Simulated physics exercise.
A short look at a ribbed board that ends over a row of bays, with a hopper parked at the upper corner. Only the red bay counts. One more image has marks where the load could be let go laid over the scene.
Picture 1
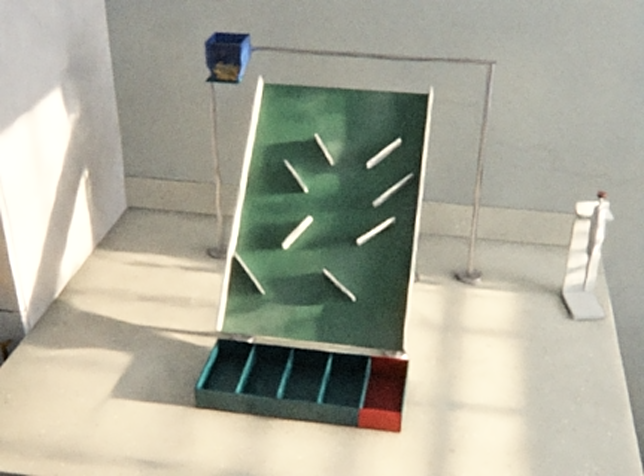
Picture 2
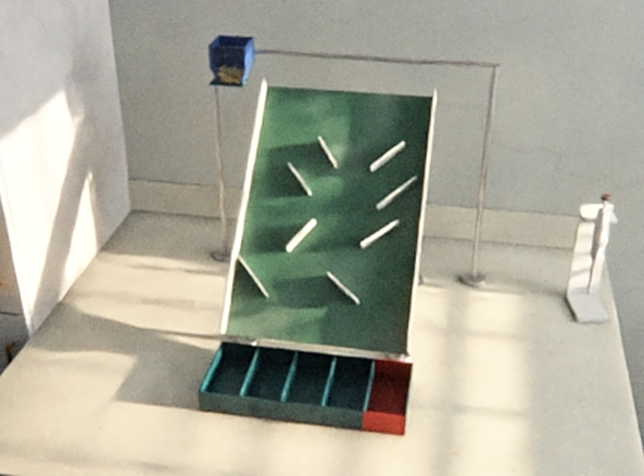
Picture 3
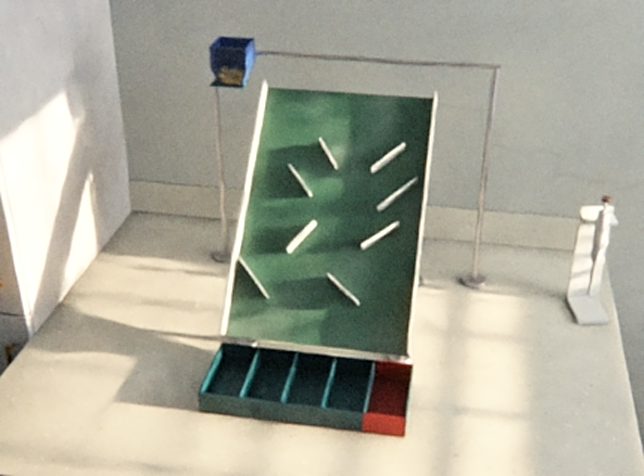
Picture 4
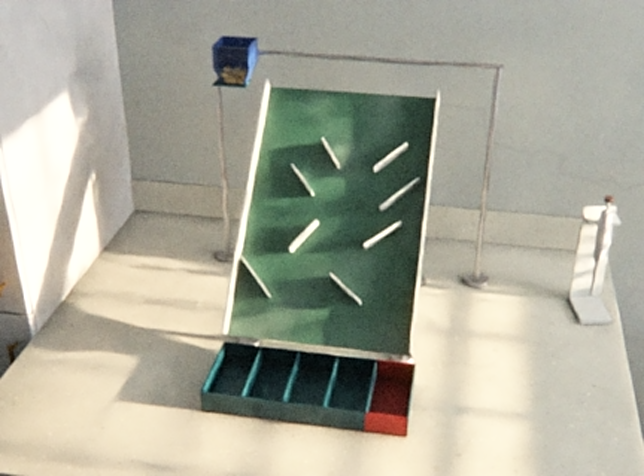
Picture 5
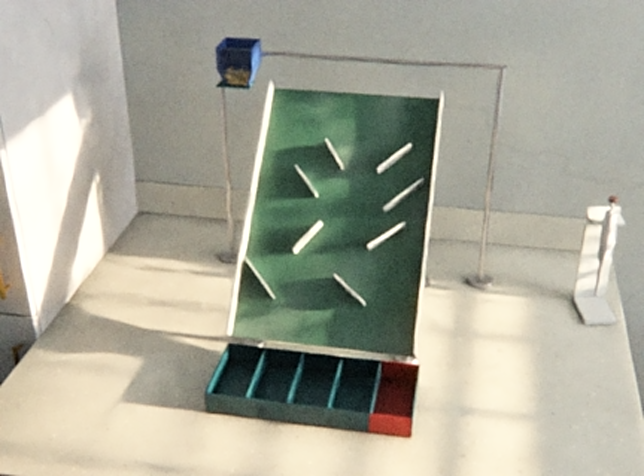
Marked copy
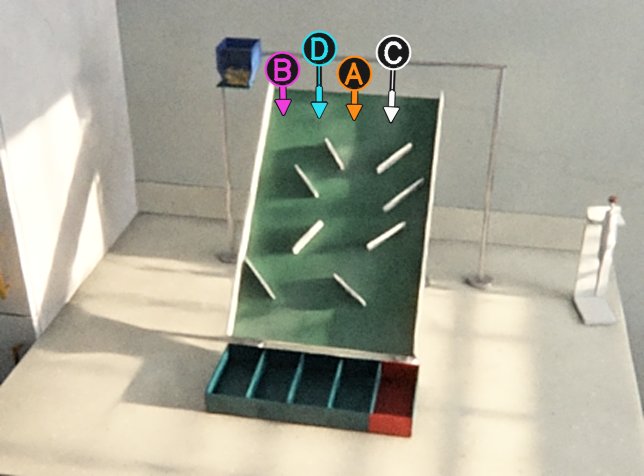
At first, a blue hopper sits at the upper left of a sloping green board with pale ribs, above a row of bays with a red one at the right end. The view then shifts very slightly, while the hopper, board and bays show no movement of their own.
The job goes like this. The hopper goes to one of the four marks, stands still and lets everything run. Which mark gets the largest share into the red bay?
Best: A.
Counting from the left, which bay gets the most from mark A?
It is the fifth one.
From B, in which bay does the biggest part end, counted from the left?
It is the third one.
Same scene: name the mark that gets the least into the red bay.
B it is.
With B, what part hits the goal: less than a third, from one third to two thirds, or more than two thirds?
Less than a third.
On the marked copy, mark A meets the board at (354, 114); mark B meets the board at (283, 109); mark C meets the board at (391, 116); mark D meets the board at (319, 112).
Choosing A, about two thirds in the red bay, about a quarter in other bays.
Choosing B, a small part in the red bay, nearly all in other bays, a stray few held on the board.
Choosing C, about a third in the red bay, about two thirds in other bays, a stray few outside the box.
Choosing D, about a third in the red bay, about two thirds in other bays, a stray few held on the board.
